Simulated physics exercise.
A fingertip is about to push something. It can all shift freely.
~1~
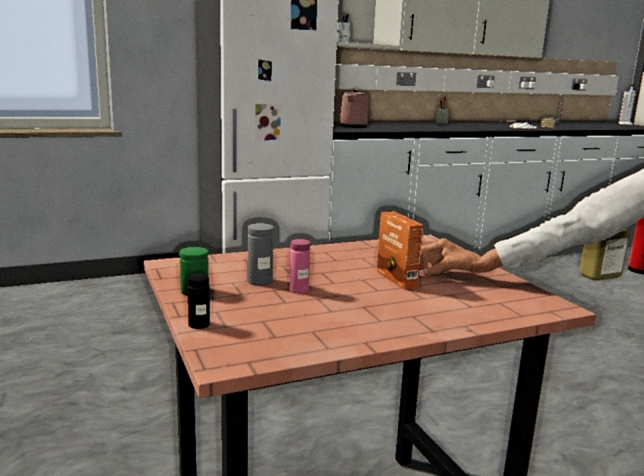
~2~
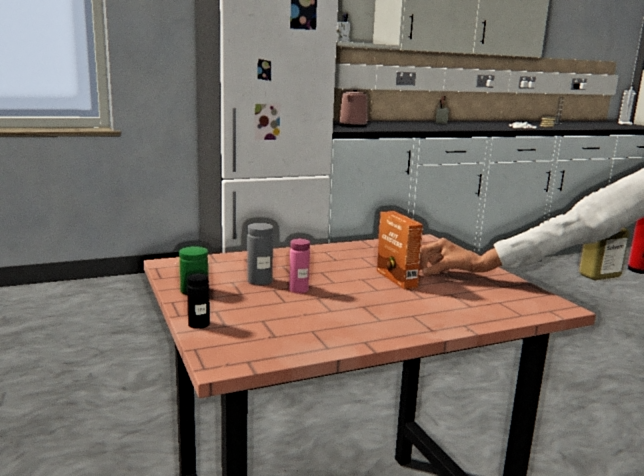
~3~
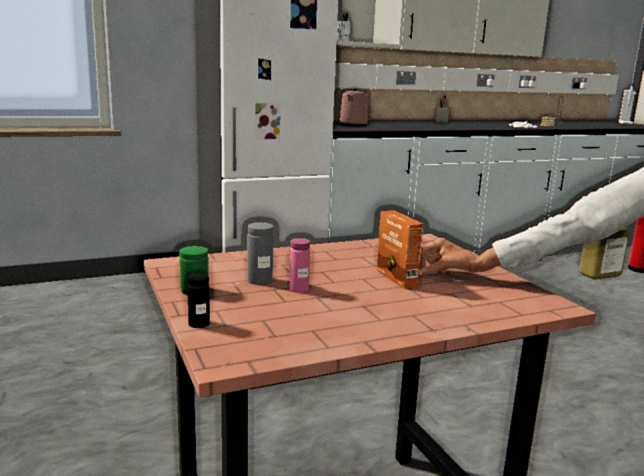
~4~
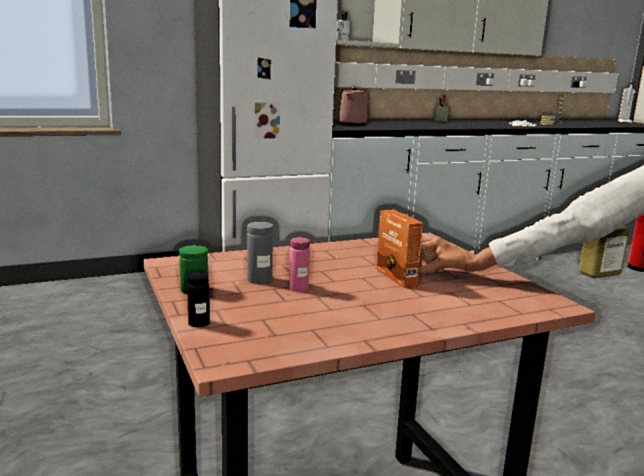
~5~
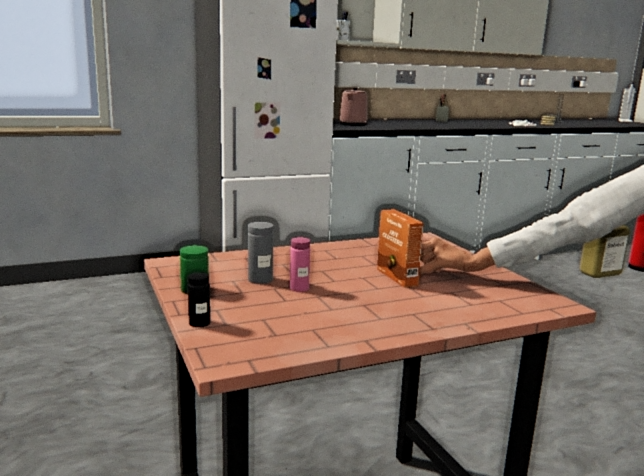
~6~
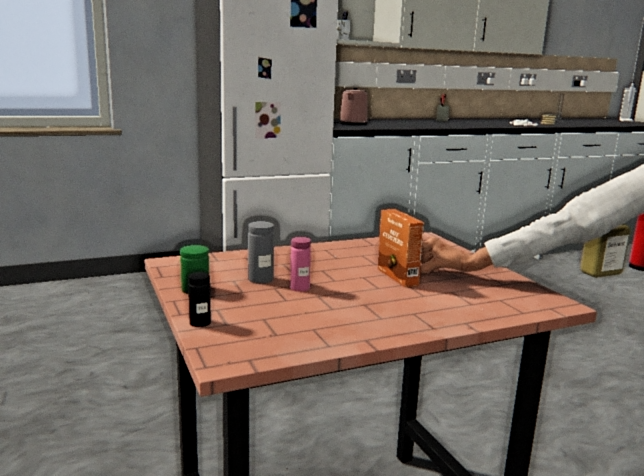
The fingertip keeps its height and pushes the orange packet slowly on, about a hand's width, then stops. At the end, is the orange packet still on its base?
Yes.
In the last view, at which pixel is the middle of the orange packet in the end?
Near (355, 252).
Then, 0.40 s after the last picture, orange packet slid a little near (390, 248).
Then, 0.80 s after the last picture, orange packet slid a little near (375, 249).
Then, 1.30 s after the last picture, orange packet slid about its own width near (356, 251).
At rest, moved from the start, orange packet. Seen from the same camera at the end, orange packet near (355, 251).
